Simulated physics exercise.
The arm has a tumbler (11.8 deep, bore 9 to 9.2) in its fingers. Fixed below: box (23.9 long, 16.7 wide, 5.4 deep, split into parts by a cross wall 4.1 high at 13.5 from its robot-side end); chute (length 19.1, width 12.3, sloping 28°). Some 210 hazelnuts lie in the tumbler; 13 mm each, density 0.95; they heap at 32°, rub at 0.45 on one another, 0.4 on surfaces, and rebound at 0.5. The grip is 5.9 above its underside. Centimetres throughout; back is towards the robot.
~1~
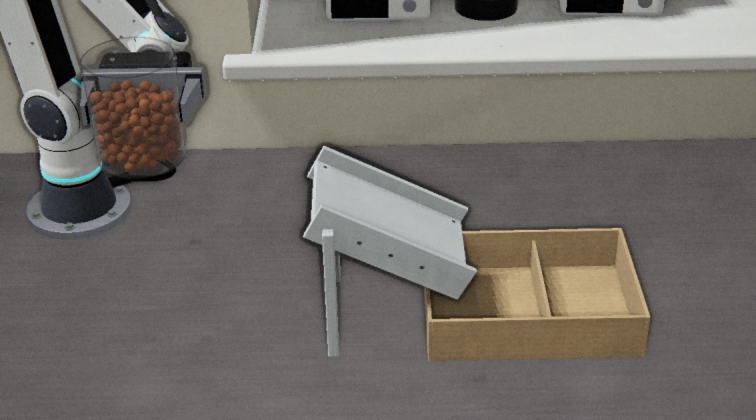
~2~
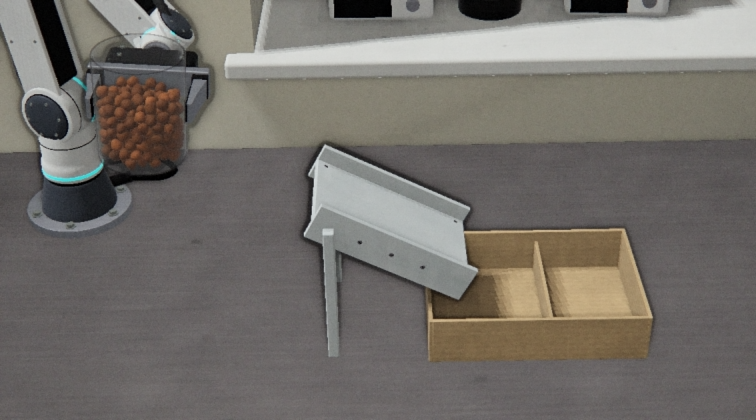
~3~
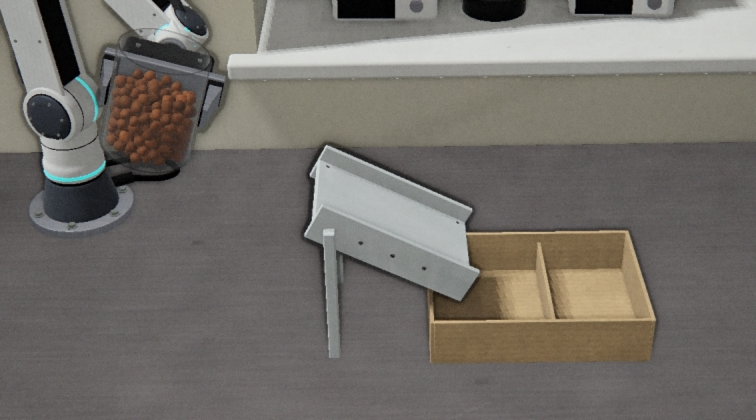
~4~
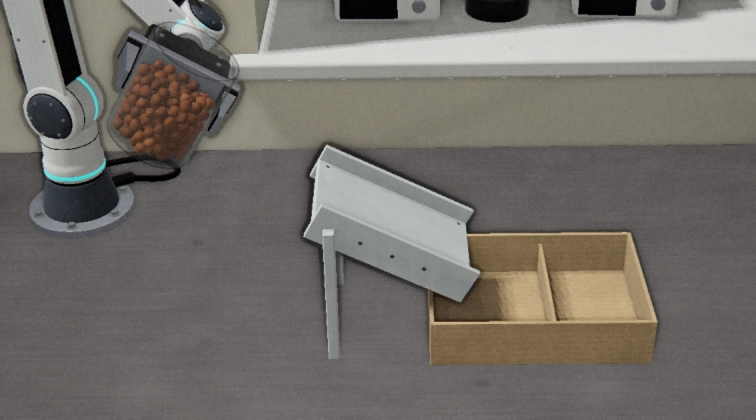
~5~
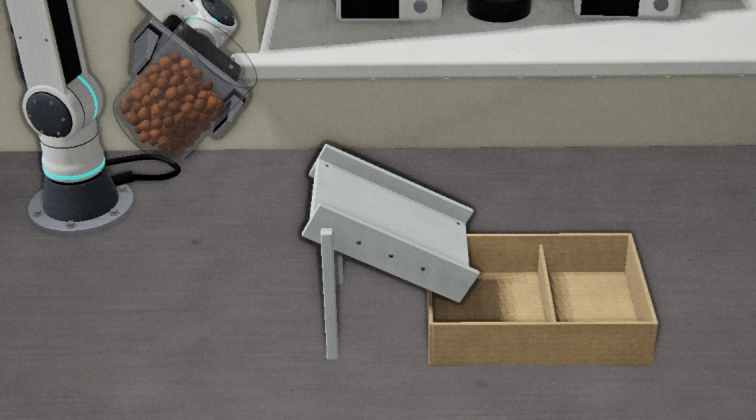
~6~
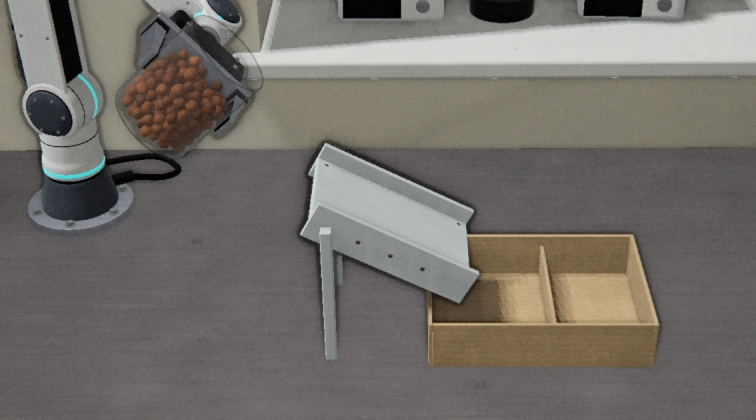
On a gray tabletop, a robot arm lifts and tilts a clear container of hazelnuts rightward.
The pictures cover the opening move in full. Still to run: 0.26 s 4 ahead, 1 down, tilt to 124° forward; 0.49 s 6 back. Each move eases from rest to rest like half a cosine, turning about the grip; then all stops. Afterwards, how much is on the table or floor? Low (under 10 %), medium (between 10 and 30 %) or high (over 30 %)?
On the table or floor the share is high, over 30 %.
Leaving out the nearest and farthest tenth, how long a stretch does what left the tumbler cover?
Some 32 cm.
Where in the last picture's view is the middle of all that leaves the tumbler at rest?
At about (358, 312).
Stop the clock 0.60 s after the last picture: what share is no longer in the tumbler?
Some 100 per cent.
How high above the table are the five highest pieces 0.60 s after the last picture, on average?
Some 18 cm.
Then, 0.30 s after the last picture, tilted 124° forward, highest piece 31 above the table; 190 in the tumbler, 20 on the chute or in flight.
Then, 0.60 s after the last picture, tilted 124° forward, highest piece 19 above the table; 123 on the table or floor, 15 in the robot-side part, 1 in the tumbler, 71 on the chute or in flight.
Then, 0.95 s after the last picture, tilted 124° forward, highest piece 11 above the table; 180 on the table or floor, 29 in the robot-side part, 1 on the chute or in flight.
Then, 2.00 s after the last picture, tilted 124° forward, highest piece 1 above the table; 180 on the table or floor, 30 in the robot-side part.
Final count, 180 on the table or floor, 30 in the robot-side part. That is 86 % on the table or floor.
